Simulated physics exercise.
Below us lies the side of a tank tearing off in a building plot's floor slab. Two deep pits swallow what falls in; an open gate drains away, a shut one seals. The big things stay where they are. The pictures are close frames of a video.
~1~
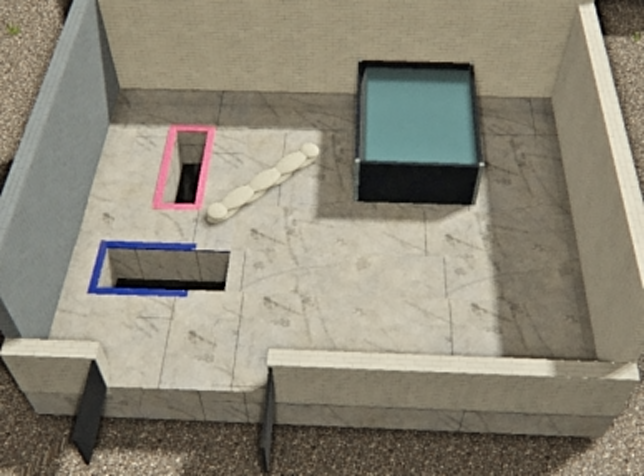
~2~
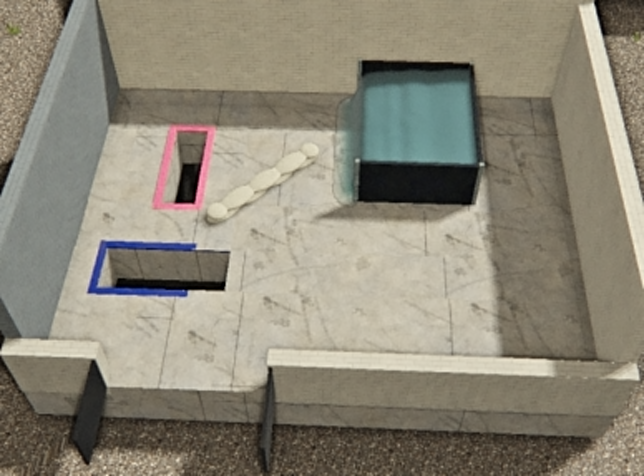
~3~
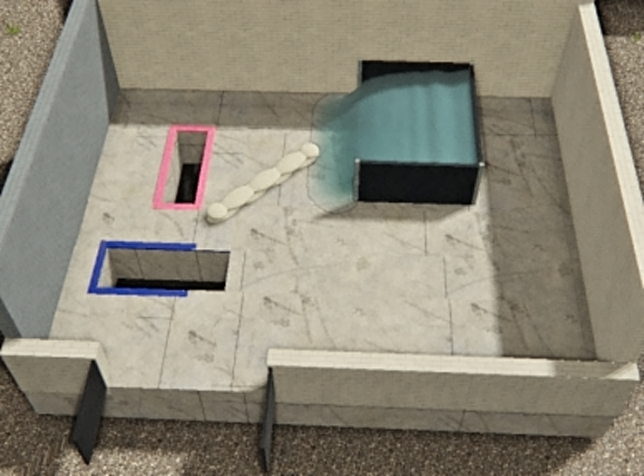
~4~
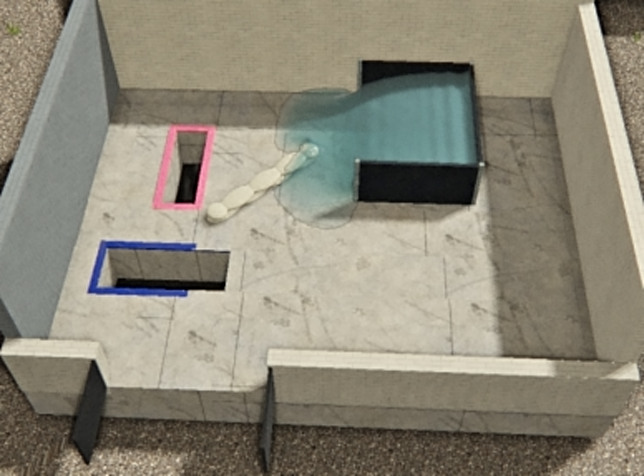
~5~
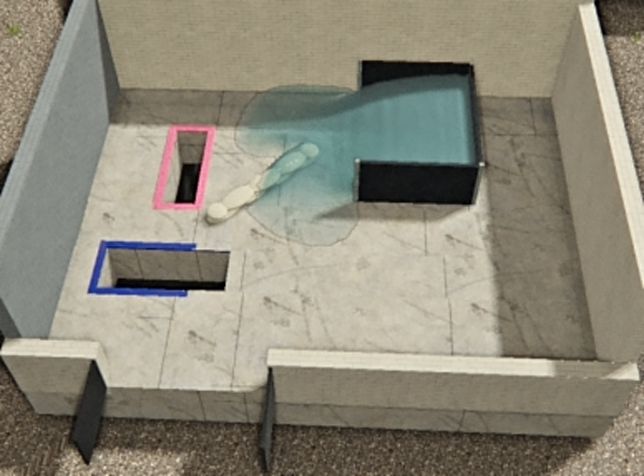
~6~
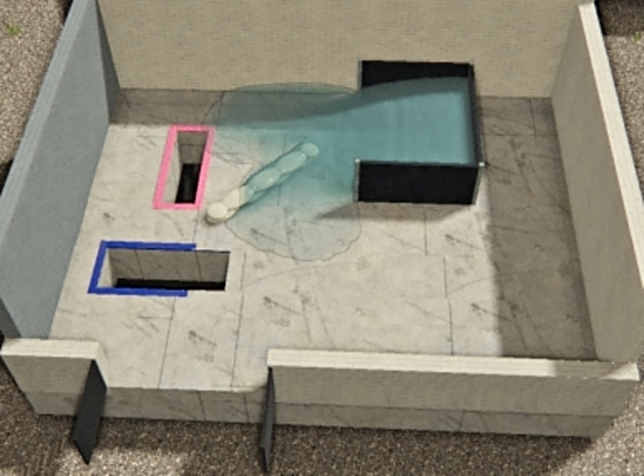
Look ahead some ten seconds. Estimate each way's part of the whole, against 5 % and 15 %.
The gate takes between 5 and 15 %; the blue pit takes over 15 %; the pink pit takes over 15 %.
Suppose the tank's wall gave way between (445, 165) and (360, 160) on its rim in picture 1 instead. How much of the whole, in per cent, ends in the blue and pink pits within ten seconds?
Per cent: Blue 20, pink 2.
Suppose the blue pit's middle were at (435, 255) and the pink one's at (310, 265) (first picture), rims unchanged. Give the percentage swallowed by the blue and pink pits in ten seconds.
Parts in a hundred: Blue 2, pink 10.
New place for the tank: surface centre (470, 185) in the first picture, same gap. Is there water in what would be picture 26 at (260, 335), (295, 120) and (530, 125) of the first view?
One after the other: Flooded, covered, free of water.
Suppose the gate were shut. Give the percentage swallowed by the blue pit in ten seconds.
Parts in a hundred: Blue 40.
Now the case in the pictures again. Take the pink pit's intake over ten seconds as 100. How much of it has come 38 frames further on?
About 85 per cent.
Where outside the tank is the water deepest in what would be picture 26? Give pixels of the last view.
I would point to (116, 106).
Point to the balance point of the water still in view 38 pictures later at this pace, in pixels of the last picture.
At about (251, 183).
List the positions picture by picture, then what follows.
In the first frame, still water in the tank at (417, 114).
In the second frame, the front is at (348, 203), out from the gap at (359, 137).
In the third frame, water pours out at (359, 138) and has run to (333, 209).
In the fourth frame, water pours out at (359, 139) and has run to (302, 217).
In the fifth frame, water pours out at (359, 139) and has run to (274, 228).
In the sixth frame, water pours out at (359, 140) and has run to (209, 120).
A moment on, water covers 30 % of the floor; the gate 0 %, the blue pit 3 %, the pink pit 5 %.
Next, water covers 40 % of the floor; the gate 0 %, the blue pit 9 %, the pink pit 12 %.
Then, water covers 50 % of the floor; the gate 2 %, the blue pit 19 %, the pink pit 20 %.
Later, water covers 55 % of the floor; the gate 6 %, the blue pit 30 %, the pink pit 28 %.
In the end, water covers 50 % of the floor; the gate 9 %, the blue pit 38 %, the pink pit 33 %.
